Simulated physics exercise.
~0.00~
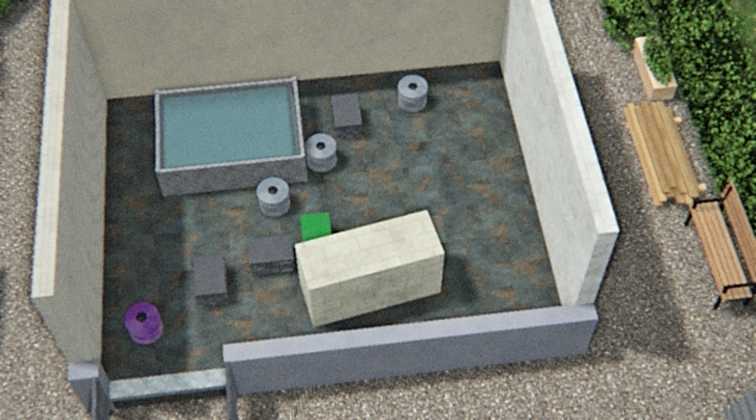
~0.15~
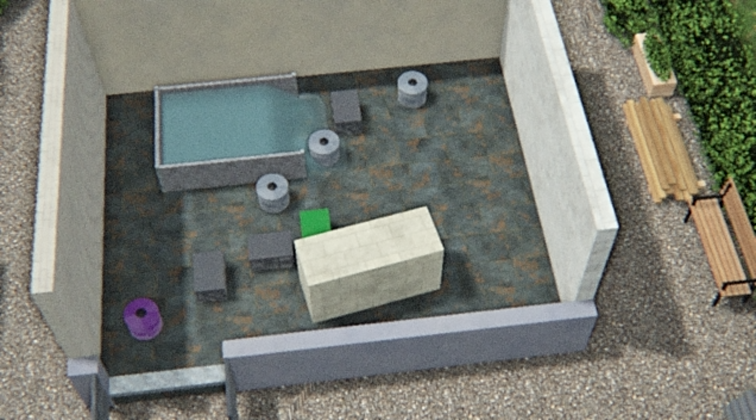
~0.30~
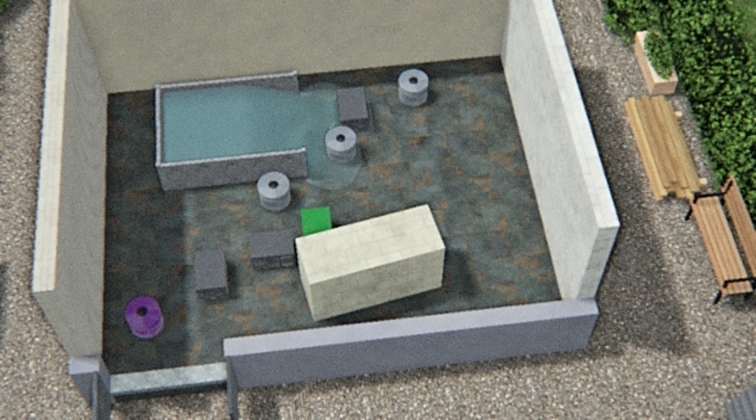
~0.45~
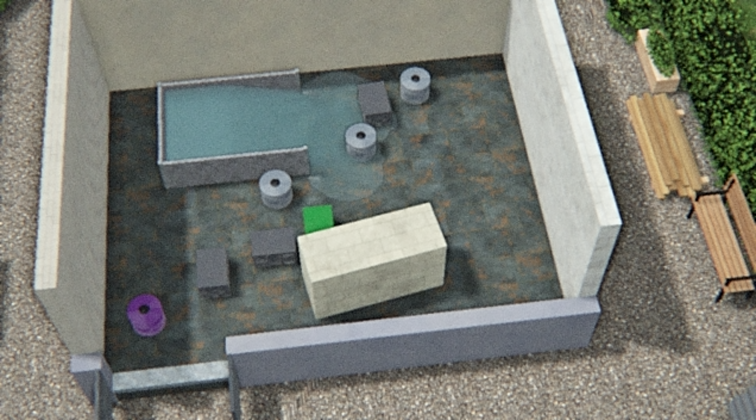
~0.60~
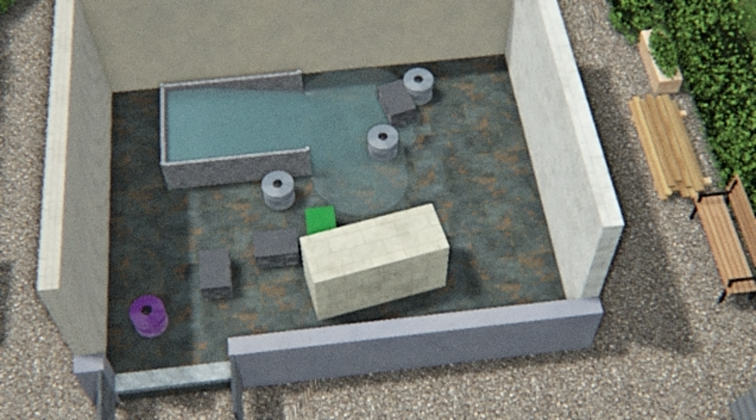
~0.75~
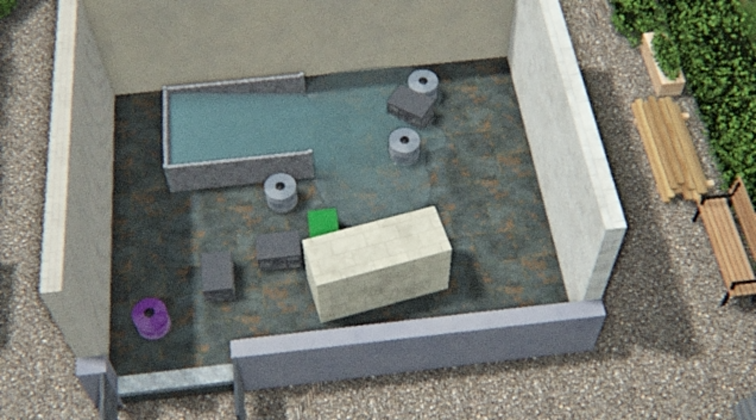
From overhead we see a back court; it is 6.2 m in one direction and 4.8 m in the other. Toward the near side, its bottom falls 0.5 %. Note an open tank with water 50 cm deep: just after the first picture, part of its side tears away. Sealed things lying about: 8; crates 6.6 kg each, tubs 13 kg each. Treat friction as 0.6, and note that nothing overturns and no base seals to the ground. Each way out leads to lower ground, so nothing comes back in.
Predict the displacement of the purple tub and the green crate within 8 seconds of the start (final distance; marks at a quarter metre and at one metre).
Prediction: The purple tub does not really move, the green crate is displaced a little.
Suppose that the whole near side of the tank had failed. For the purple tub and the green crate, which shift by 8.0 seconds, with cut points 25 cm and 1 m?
In that situation the purple tub drifts a long way, while the green crate drifts a long way.
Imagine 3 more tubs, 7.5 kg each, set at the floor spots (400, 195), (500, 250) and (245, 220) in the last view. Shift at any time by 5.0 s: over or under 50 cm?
Going one by one: Too far, too far, not far enough.
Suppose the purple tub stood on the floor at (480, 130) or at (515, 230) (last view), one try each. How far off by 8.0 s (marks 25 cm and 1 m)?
Spot one - it is swept away; spot two - it is swept away.
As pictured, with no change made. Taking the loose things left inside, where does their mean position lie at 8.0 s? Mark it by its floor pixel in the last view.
The average lands around (310, 265).
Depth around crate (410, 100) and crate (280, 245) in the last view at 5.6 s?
15 and 1 cm.
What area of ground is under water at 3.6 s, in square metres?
I'd put it close to 17 m2.
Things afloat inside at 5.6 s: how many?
That would be 2 of them.
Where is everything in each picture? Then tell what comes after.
The purple tub at (142, 317), on the bottom; the green crate at (316, 232), on the bottom; water covers 2.8 m2; 0 of 8 have shifted, in the first picture.
The purple tub at (141, 313), on the bottom; the green crate at (316, 228), on the bottom; water covers 3.4 m2; 1 of 8 have shifted, in the second picture.
The purple tub at (142, 311) rests on the ground; the green crate at (317, 226) rests on the ground; water covers 4.0 m2; 2 of 8 have shifted, in the third picture.
The purple tub at (144, 309) rests on the ground; the green crate at (319, 224), on the bottom; water covers 5.1 m2; 2 of 8 have shifted, in the fourth picture.
The purple tub at (147, 310), on the bottom; the green crate at (321, 225), on the bottom; 6.4 m2 under water; 2 of 8 have shifted, in the fifth picture.
The purple tub at (149, 313), on the bottom; the green crate at (324, 228), on the bottom; 7.5 m2 under water; 2 of 8 have shifted, in the sixth picture.
After 1.6 s the purple tub is near (149, 313), 0.0 m from its start, aground; the green crate is near (324, 228), 0.0 m from its start, aground; 0 of 8 are out; 1 afloat.
After 3.6 s the purple tub is near (149, 313), 0.0 m from its start, aground; the green crate is near (324, 228), 0.0 m from its start, aground; 0 of 8 are out; 3 afloat.
After 5.6 s the purple tub is near (149, 313), 0.0 m from its start, aground; the green crate is near (315, 227), 0.1 m from its start, aground; 0 of 8 are out; 2 afloat.
After 8.0 s the purple tub is near (149, 313), 0.0 m from its start, aground; the green crate is near (280, 218), 0.6 m from its start, aground; 0 of 8 are out; 2 afloat.
